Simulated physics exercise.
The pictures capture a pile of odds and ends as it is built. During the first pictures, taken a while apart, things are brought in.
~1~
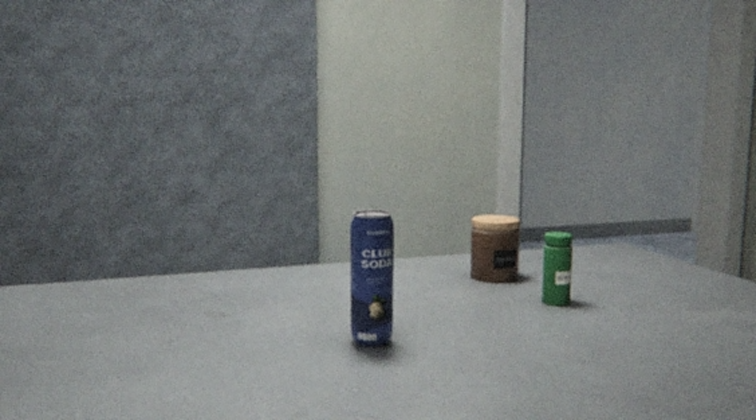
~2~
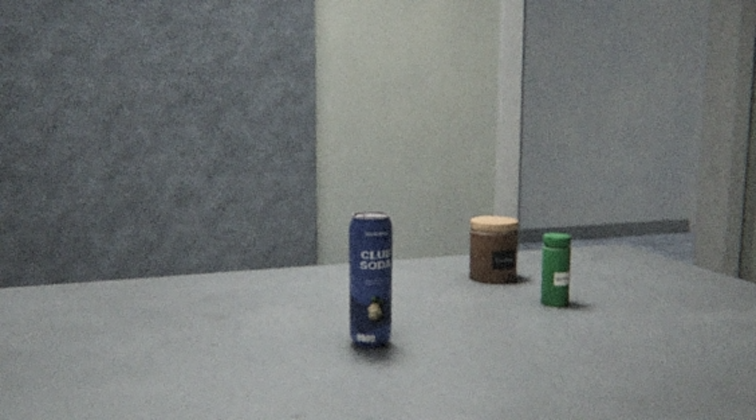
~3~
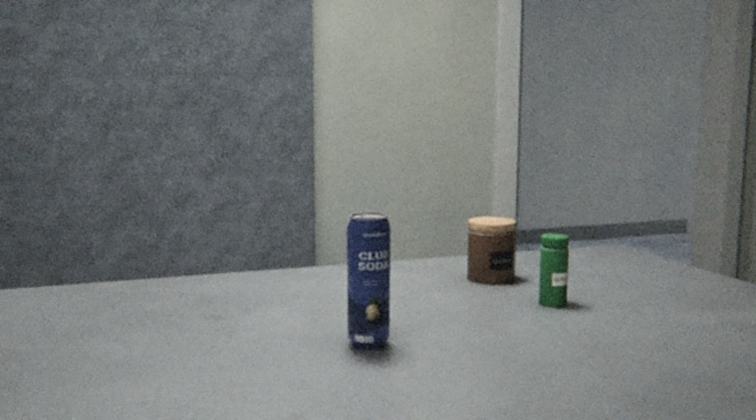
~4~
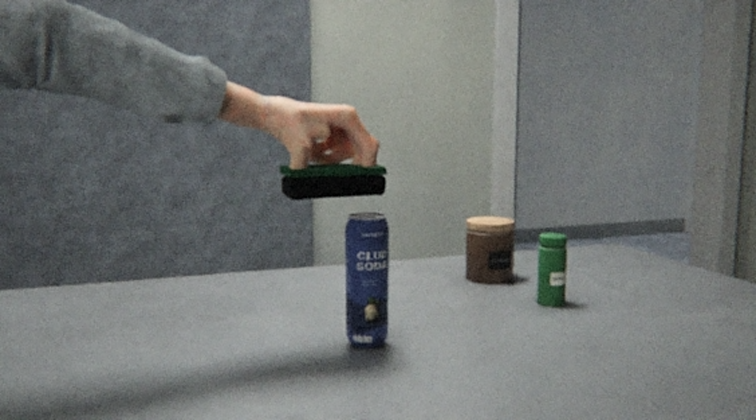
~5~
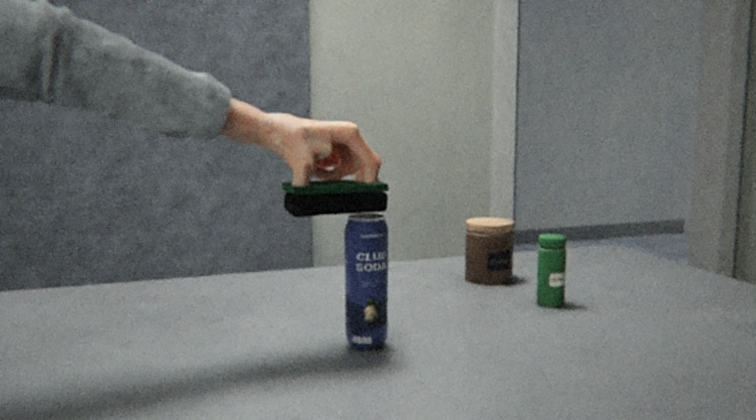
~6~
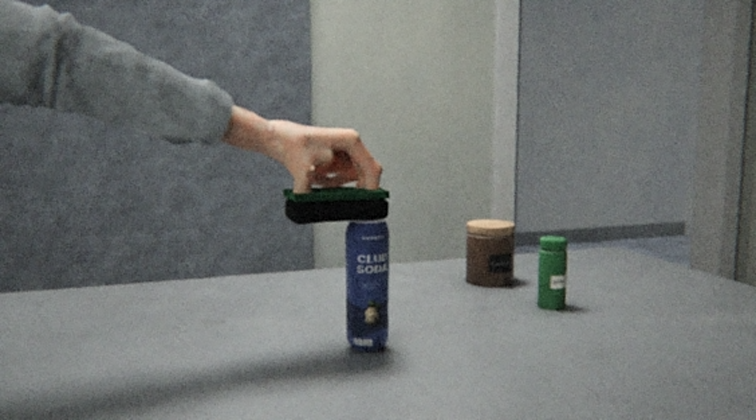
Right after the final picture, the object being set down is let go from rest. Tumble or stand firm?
Unstable.
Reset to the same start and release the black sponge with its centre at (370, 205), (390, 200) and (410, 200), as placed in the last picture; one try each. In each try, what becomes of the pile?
Lab note - try 1: No collapse; try 2: Collapse; try 3: Collapse.
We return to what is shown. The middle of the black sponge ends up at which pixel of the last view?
Around (232, 351).
Then, 0.30 s past the last view, black sponge now fallen.
Then, 0.40 s past the last view, things are still on the move.
Then, 0.50 s past the last view, as before.
Finally, fallen, black sponge; the other 3 still in place. Final places as the last picture's camera would see them, black sponge near (232, 351). The pile comes apart.
